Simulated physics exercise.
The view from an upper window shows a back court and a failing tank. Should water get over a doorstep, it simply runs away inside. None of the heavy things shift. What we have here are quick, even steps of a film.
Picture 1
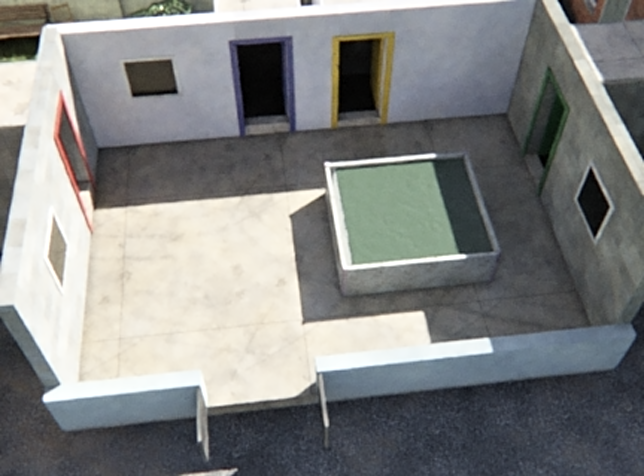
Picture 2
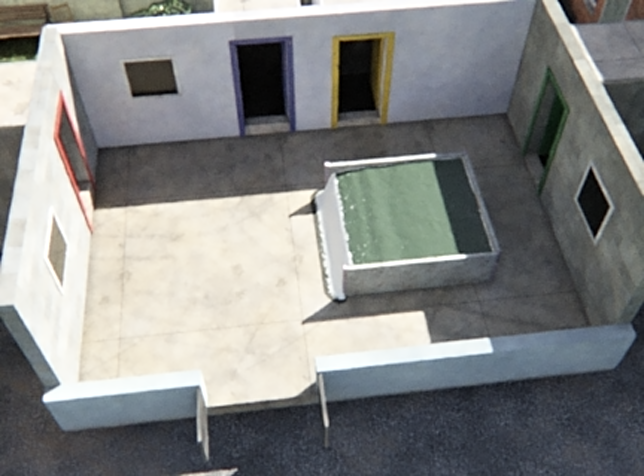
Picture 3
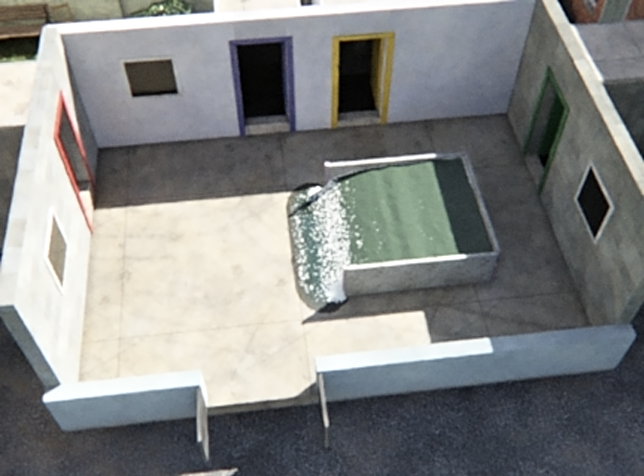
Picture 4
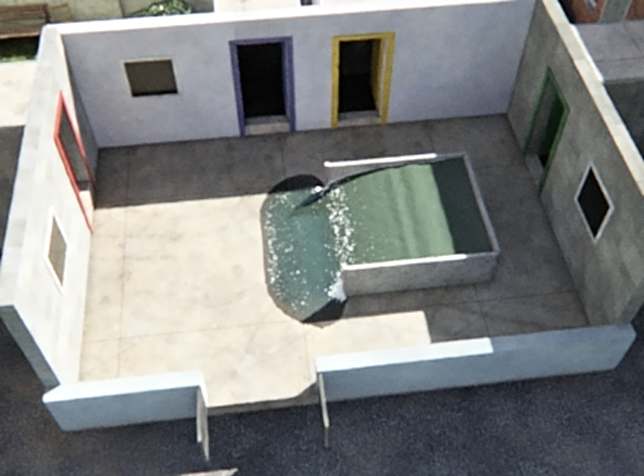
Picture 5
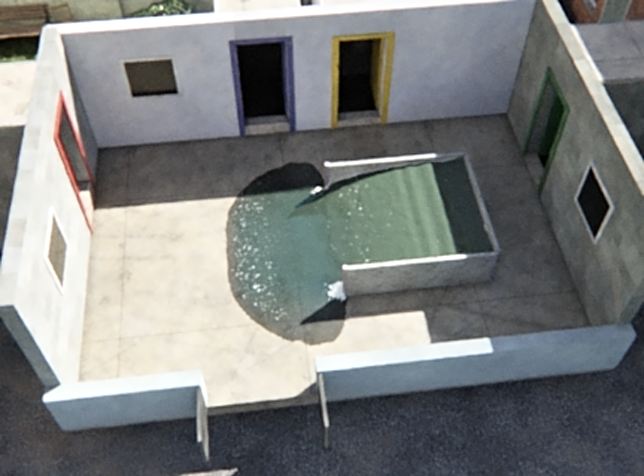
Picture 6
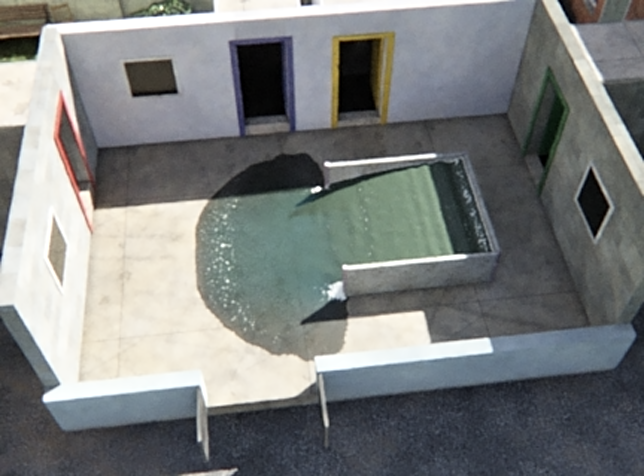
A walled courtyard held a square tank of green water until the tank's left side gave way, and water poured out, spreading leftward across the pale floor in a widening, rounded pool.
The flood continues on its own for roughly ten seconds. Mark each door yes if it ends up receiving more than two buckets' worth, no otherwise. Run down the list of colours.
Red door - no, green door - no, yellow door - no, blue door - no.
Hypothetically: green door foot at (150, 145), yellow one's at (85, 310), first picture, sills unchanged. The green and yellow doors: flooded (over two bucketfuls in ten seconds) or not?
Short version: The green one tops the limit and the yellow one tops the limit.
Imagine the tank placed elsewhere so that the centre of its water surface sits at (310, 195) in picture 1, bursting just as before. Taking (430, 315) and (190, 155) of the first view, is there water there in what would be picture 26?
In order: Not reached and reached by the flood.
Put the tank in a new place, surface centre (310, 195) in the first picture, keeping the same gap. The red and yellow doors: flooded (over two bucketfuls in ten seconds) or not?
Result: The red door tops the limit and the yellow door misses it.
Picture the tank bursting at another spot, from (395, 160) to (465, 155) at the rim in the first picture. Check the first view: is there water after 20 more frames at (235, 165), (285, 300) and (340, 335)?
Submerged, unwetted, unwetted.
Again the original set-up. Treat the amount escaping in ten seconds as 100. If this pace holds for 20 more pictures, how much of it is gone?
Around 15 per cent.
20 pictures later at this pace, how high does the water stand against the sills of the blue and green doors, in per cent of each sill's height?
About 10 and 0 %.
A moment on, water covers 45 % of the floor; the red door wet at the sill, nothing in, the green door not reached, the yellow door not reached, the blue door not reached.
Next, water covers 55 % of the floor; the red door wet at the sill, nothing in, the green door not reached, the yellow door not reached, the blue door wet at the sill, nothing in.
Then, water covers 55 % of the floor; the red door wet at the sill, nothing in, the green door not reached, the yellow door not reached, the blue door wet at the sill, nothing in.
Later, water covers 70 % of the floor; the red door wet at the sill, nothing in, the green door not reached, the yellow door wet at the sill, nothing in, the blue door wet at the sill, nothing in.
In the end, water covers 95 % of the floor; the red door wet at the sill, nothing in, the green door under two buckets in, the yellow door wet at the sill, nothing in, the blue door wet at the sill, nothing in.
